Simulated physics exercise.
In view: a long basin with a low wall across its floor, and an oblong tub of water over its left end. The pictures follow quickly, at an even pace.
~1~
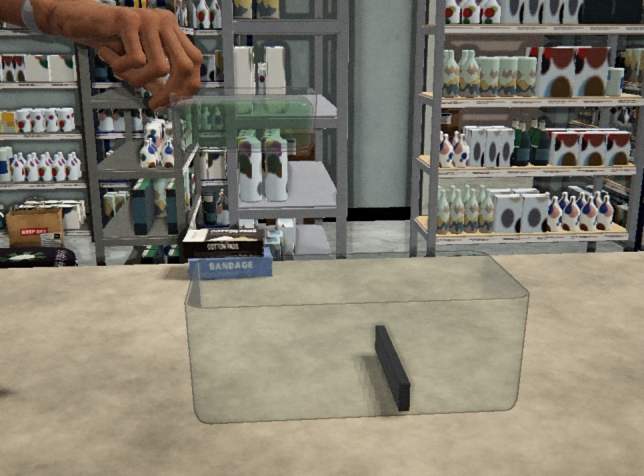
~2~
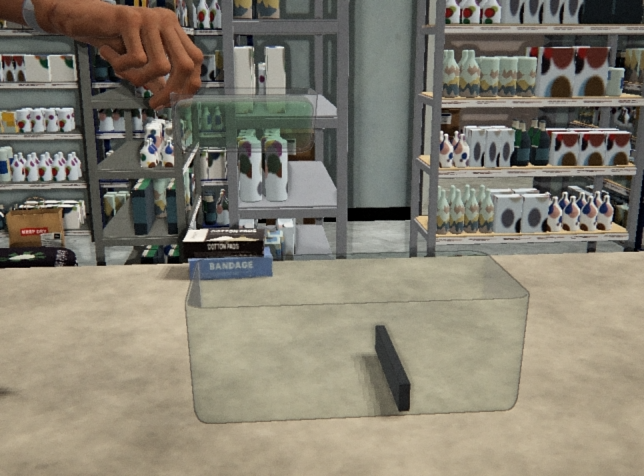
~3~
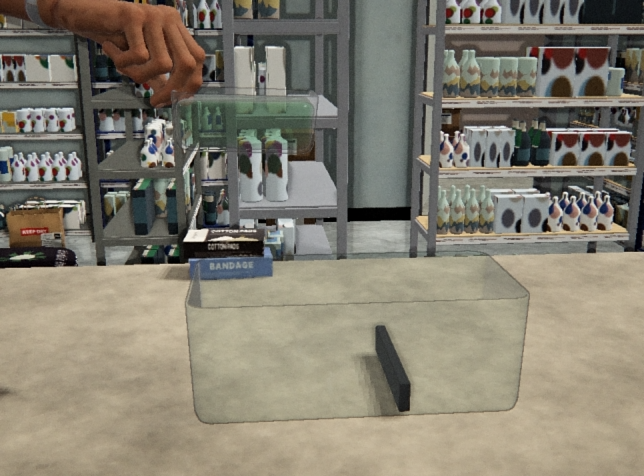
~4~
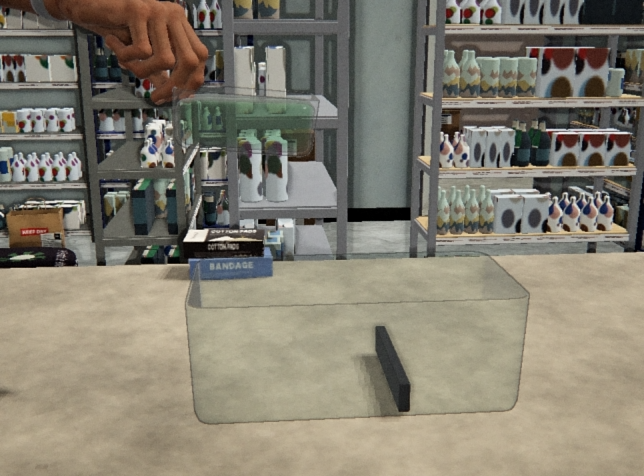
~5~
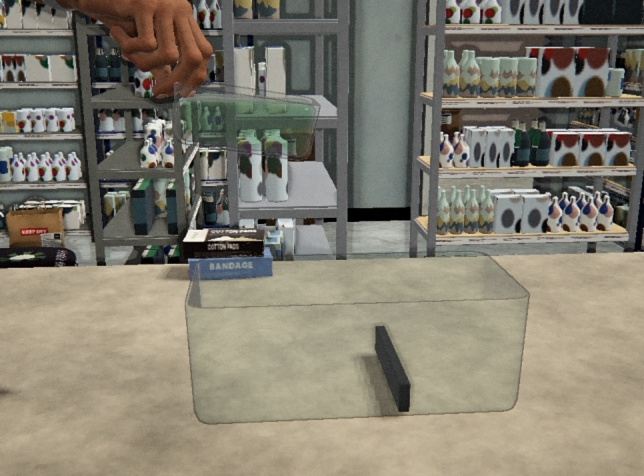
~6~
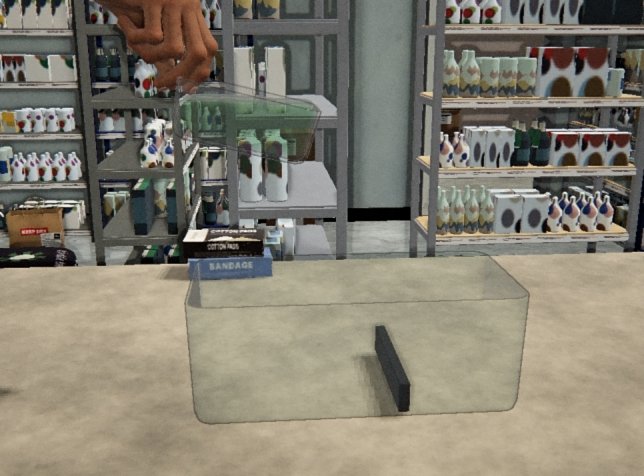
A hand gradually tilts a clear tub of water rightward above a long transparent basin.
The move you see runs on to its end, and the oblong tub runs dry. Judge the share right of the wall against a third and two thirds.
In the end from a third to two thirds is right of the wall.
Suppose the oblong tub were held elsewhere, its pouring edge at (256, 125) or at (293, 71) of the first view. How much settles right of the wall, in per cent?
The first gives 10 %, the second 25 %.
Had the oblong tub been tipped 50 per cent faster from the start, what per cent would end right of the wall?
Close to 35 per cent.
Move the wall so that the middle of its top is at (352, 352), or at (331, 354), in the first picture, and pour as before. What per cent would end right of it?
About 75 and 75 per cent.
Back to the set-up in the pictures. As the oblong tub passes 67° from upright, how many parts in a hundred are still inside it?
Near 30 %.
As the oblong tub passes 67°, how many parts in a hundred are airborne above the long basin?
Near 45 %.
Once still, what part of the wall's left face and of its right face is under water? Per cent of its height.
Near 30 on the left, 40 on the right.
A moment on, the tilt is 67° and 28 per cent is still to pour, 12 is left of the wall and 14 right of it.
Next, the tilt is 98° and 5 per cent is still to pour, 41 is left of the wall and 47 right of it.
Then the tilt is 103° and 0 per cent is still to pour, 51 is left of the wall and 47 right of it.
Later the tilt is 103° and 0 per cent is still to pour, 52 is left of the wall and 47 right of it.
In the end 52 per cent lies left of the wall, 47 right of it and 1 outside.
